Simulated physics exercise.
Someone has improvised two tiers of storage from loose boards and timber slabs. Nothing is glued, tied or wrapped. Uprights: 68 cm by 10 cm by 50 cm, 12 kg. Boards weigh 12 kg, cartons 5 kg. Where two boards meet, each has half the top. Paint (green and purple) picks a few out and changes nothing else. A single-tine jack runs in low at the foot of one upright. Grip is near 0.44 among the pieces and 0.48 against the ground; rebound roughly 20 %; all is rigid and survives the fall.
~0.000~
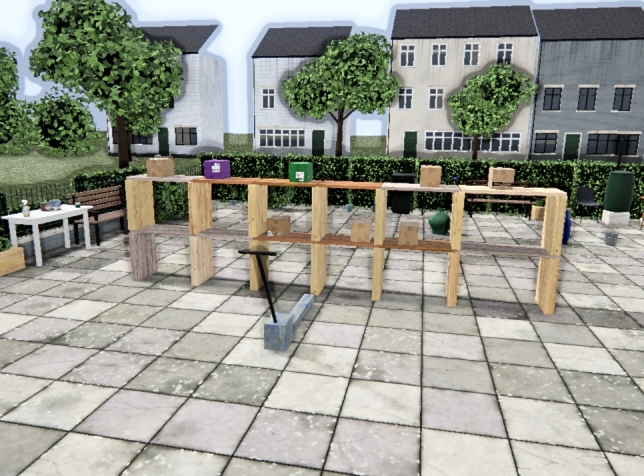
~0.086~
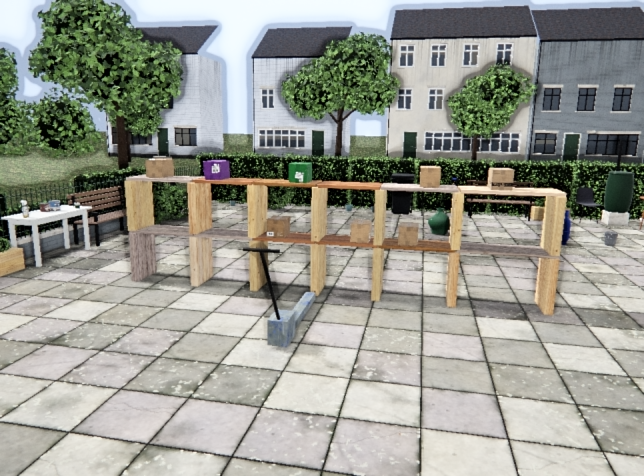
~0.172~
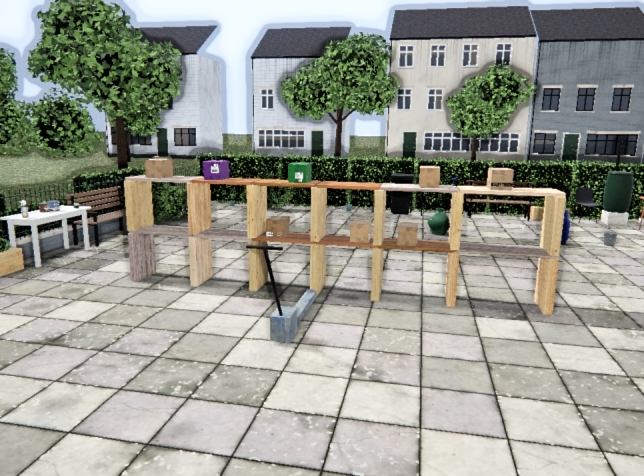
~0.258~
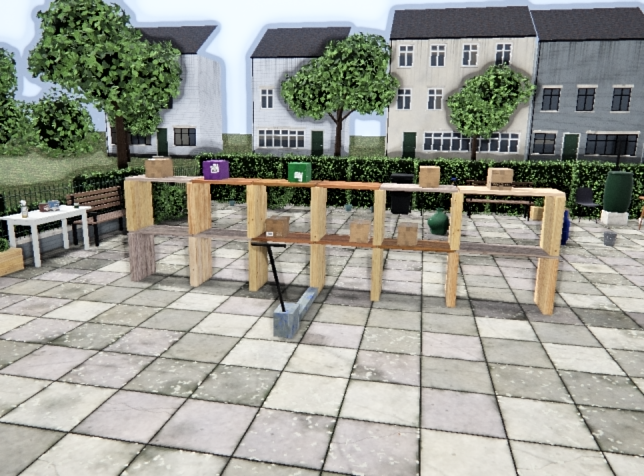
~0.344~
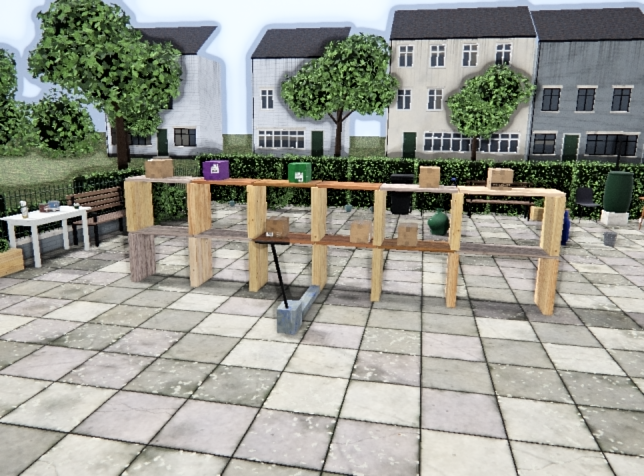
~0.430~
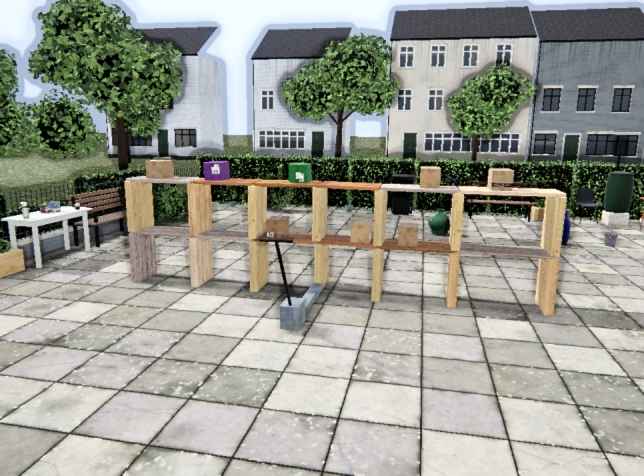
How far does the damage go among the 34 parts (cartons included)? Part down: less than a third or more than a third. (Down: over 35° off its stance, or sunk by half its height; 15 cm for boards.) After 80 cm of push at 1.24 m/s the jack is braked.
It comes to more than a third.
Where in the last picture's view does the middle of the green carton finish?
At about (318, 258).
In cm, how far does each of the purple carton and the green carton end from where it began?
Moved: Purple 120, green 130.
After 1.08 s, 8 of the 34 pieces down; green carton 47° from how it stood, 51 cm lower.
After 1.90 s, 19 of the 34 pieces down; purple carton 64° from how it stood, 62 cm lower; green carton 31° from how it stood, 1.09 m lower.
After 2.56 s, 31 of the 34 pieces down; green carton on its side; purple carton on its side.
In the end (6.0 s), 33 of the 34 pieces down; green carton on its side; purple carton on its side. That is 97 per cent. From the last view, middles, green carton near (318, 258), purple carton near (247, 258).
